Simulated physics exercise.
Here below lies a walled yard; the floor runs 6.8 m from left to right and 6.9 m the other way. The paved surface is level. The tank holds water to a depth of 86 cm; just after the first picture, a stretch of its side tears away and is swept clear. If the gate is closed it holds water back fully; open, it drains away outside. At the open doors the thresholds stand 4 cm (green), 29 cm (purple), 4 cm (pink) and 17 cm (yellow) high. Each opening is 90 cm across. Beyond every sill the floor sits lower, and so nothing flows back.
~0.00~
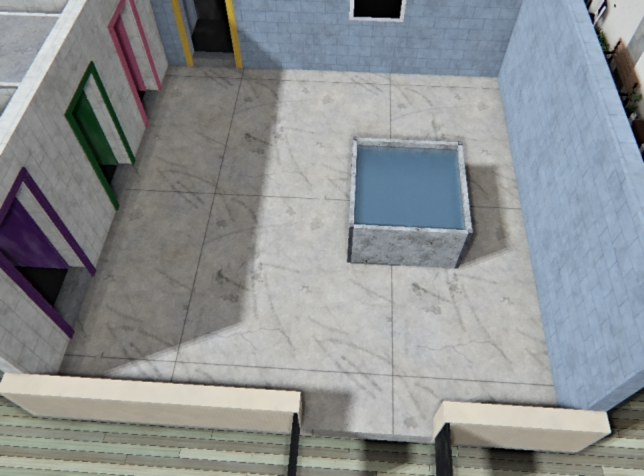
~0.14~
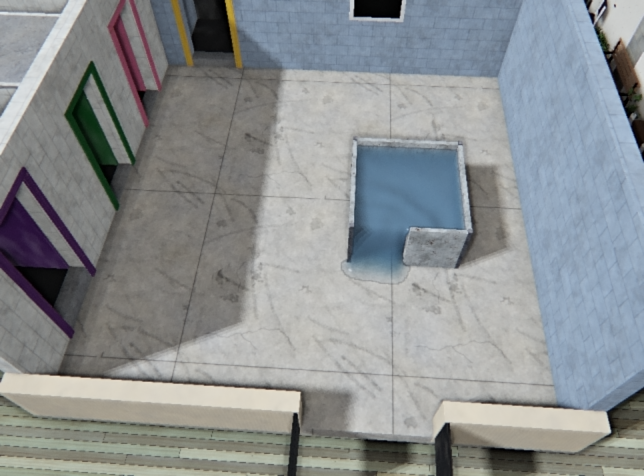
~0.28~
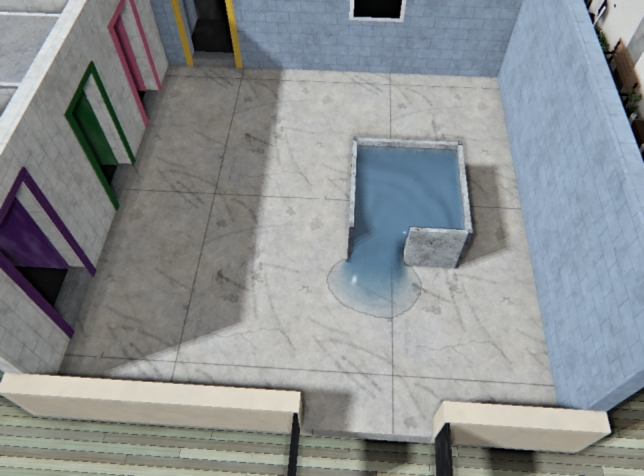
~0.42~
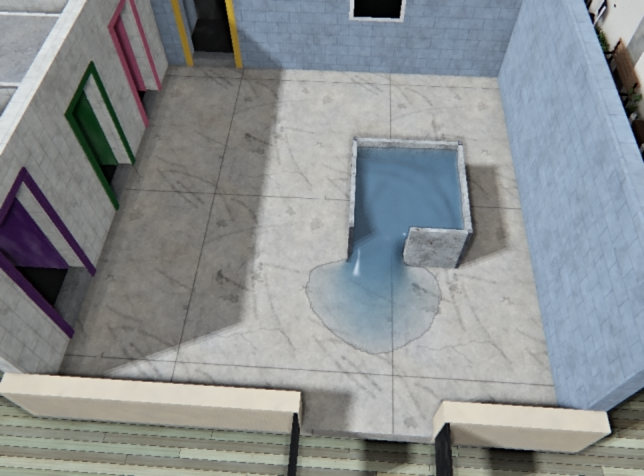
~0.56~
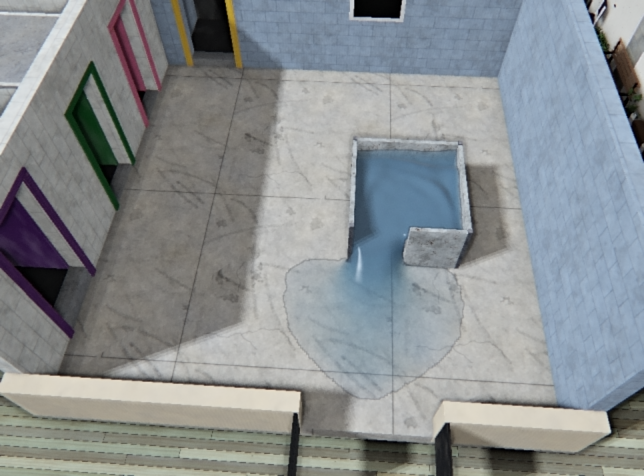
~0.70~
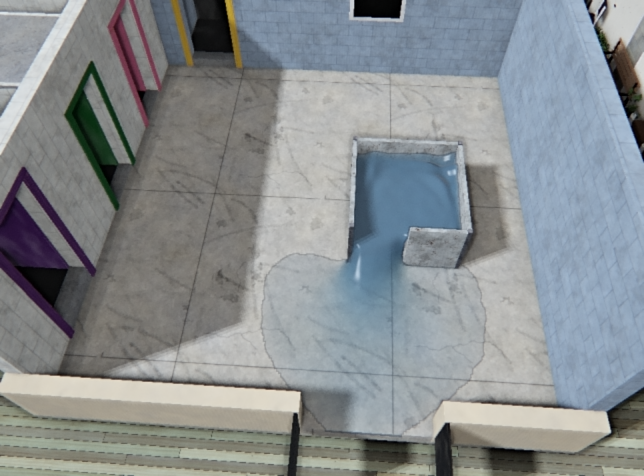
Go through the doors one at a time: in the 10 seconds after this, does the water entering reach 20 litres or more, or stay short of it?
Green door: Fails to top it, purple door: Fails to top it, pink door: Fails to top it, yellow door: Fails to top it.
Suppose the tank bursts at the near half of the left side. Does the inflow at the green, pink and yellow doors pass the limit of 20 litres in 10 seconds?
Then: Green beyond it, pink beyond it, yellow short of it.
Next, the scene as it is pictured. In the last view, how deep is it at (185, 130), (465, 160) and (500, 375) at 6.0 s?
Approximately 2, 2 and 5 centimetres, going through them in turn.
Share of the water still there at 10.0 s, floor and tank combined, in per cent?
About 54 per cent.
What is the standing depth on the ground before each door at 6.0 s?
Centimetres: Green 3 / purple 8 / pink 2 / yellow 0.
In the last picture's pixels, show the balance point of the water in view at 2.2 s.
Near (369, 272).
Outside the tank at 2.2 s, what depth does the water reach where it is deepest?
It gets to some 32 cm.
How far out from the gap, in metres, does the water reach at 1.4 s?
It's close to 3.8 metres.
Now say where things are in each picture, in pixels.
The first frame shows the tank at (408, 186) is whole and still, 86 cm deep.
In the second frame, the front is at (345, 263), 0.5 m from the gap at (378, 250); 0.2 m2 of floor is under water; 86 cm left at the back of the tank.
In the third frame, the front is at (392, 311), 0.9 m from the gap at (378, 251); 0.8 m2 of floor is under water; 85 cm left at the back of the tank.
In the fourth frame, water pours out at (378, 252) and has run 1.5 m, to (370, 349); typically 8 cm deep outside, 79 cm at the tank's back.
In the fifth frame, the front is at (356, 390), 2.1 m from the gap at (378, 252); 3.8 m2 of floor is under water; 73 cm left at the back of the tank.
In the sixth frame, water pours out at (378, 252) and has run 2.6 m, to a hidden place; typically 4 cm deep outside, 74 cm at the tank's back.
After 1.4 s water covers 20 % of the floor and is deepest (36 cm) near (376, 272); green door not reached, purple door not reached, pink door not reached, yellow door not reached.
After 2.2 s water covers 25 % of the floor and is deepest (32 cm) near (52, 392); green door not reached, purple door not reached, pink door not reached, yellow door not reached.
After 3.5 s water covers 35 % of the floor and is deepest (18 cm) near (364, 271); green door 1 cm at the sill, 0 L in, purple door 12 cm at the sill, 0 L in, pink door not reached, yellow door not reached.
After 6.0 s water covers 60 % of the floor and is deepest (11 cm) near (364, 271); green door 3 cm at the sill, 0 L in, purple door 8 cm at the sill, 0 L in, pink door 2 cm at the sill, 0 L in, yellow door not reached.
After 10.0 s water covers 85 % of the floor and is deepest (6 cm) near (351, 73); green door 2 cm at the sill, 0 L in, purple door 4 cm at the sill, 0 L in, pink door 3 cm at the sill, 0 L in, yellow door 5 cm at the sill, 0 L in.
